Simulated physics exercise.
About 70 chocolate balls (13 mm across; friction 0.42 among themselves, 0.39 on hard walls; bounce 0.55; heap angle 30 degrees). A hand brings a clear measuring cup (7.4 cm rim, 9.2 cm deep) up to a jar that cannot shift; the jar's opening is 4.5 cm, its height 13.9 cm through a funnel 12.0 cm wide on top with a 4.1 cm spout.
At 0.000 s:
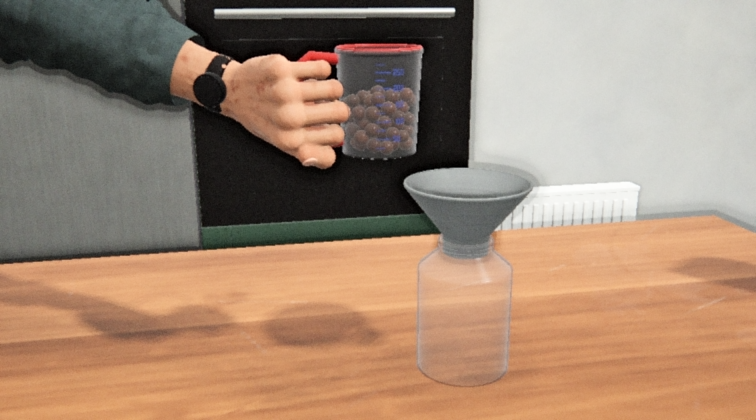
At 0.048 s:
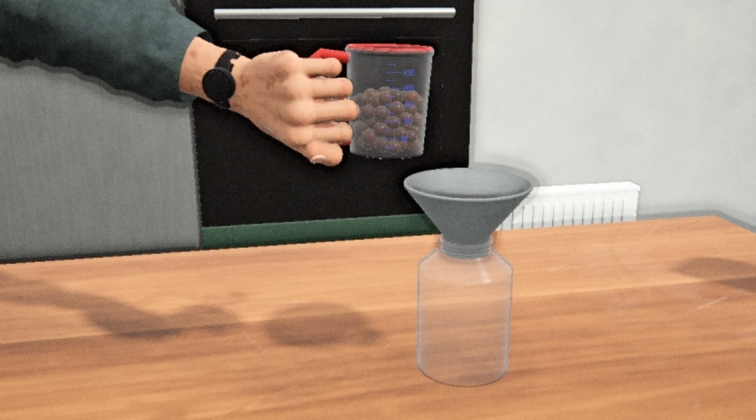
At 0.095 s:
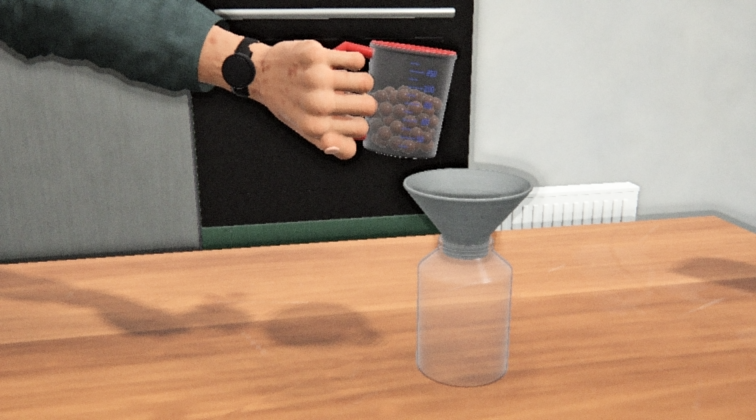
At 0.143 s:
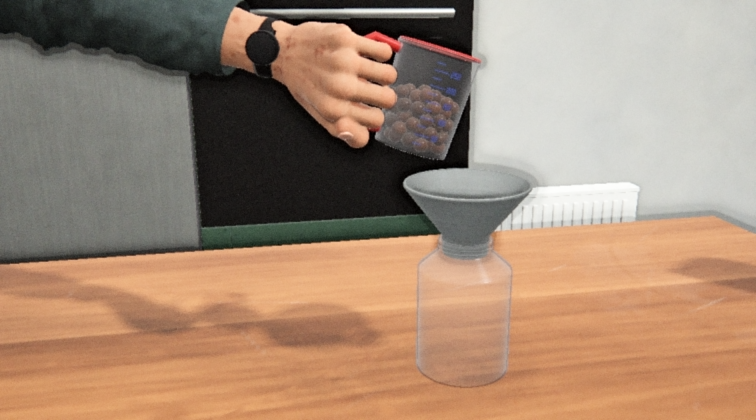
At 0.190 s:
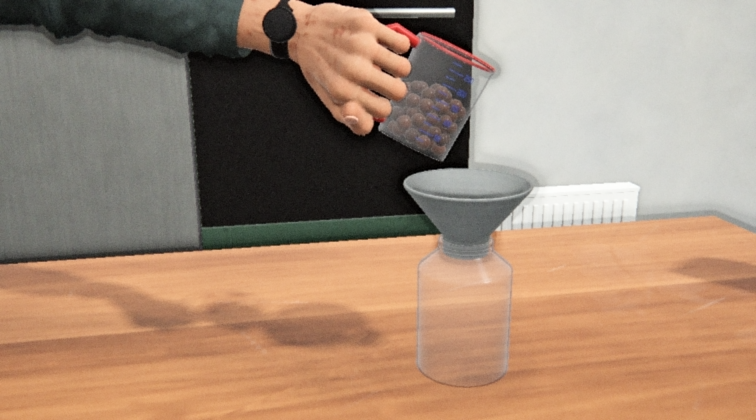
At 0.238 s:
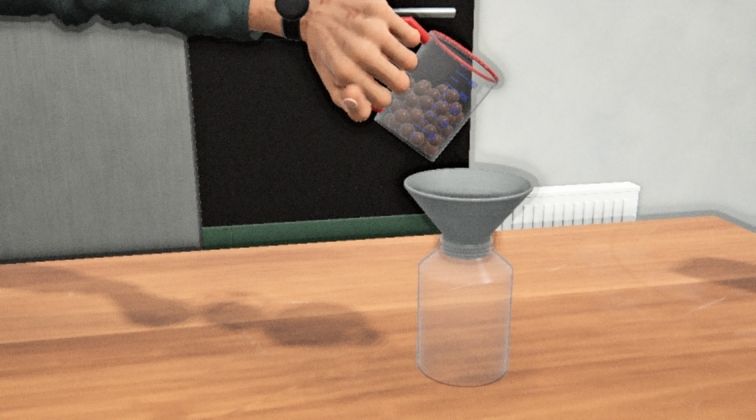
Hand carrying a clear measuring cup of chocolate balls rightward and tilting it above a grey funnel on a clear jar.
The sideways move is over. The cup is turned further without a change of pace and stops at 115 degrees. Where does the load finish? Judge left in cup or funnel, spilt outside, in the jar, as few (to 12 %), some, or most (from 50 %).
Still above: Very few, spilt: Very few, jar: The larger part.
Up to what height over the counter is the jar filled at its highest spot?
About 4.0 cm.
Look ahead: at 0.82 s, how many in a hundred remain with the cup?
About 40 per cent.
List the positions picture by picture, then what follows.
In the first picture, cup at (379, 100), tilt 0 degrees, lip at (419, 47), moved 0.0 cm; middle of the pieces at (383, 119); jar at (464, 303).
In the second picture, cup at (388, 100), tilt 2 degrees, lip at (430, 49), moved 0.8 cm; middle of the pieces at (391, 119).
In the third picture, cup at (406, 100), tilt 8 degrees, lip at (453, 53), moved 2.5 cm; middle of the pieces at (408, 119).
In the fourth picture, cup at (425, 99), tilt 17 degrees, lip at (477, 62), moved 4.3 cm; middle of the pieces at (423, 119).
In the fifth picture, cup at (434, 99), tilt 27 degrees, lip at (490, 71), moved 5.1 cm; middle of the pieces at (429, 118).
In the sixth picture, cup at (434, 99), tilt 37 degrees, lip at (494, 81), moved 5.1 cm; middle of the pieces at (426, 116); jar at (464, 303). Its pace works out near 210 degrees a second.
Then, at 0.43 s, tilt 77 degrees; the cup holds 100 %, the jar 0 %.
After 0.56 s, tilt 104 degrees; the cup holds 100 %, the jar 0 %.
Then, at 0.82 s, tilt 115 degrees; the cup holds 40 %, the jar 10 %.
By 1.8 s all is still; still above 0 %, spilt 0 %, jar 100 %.
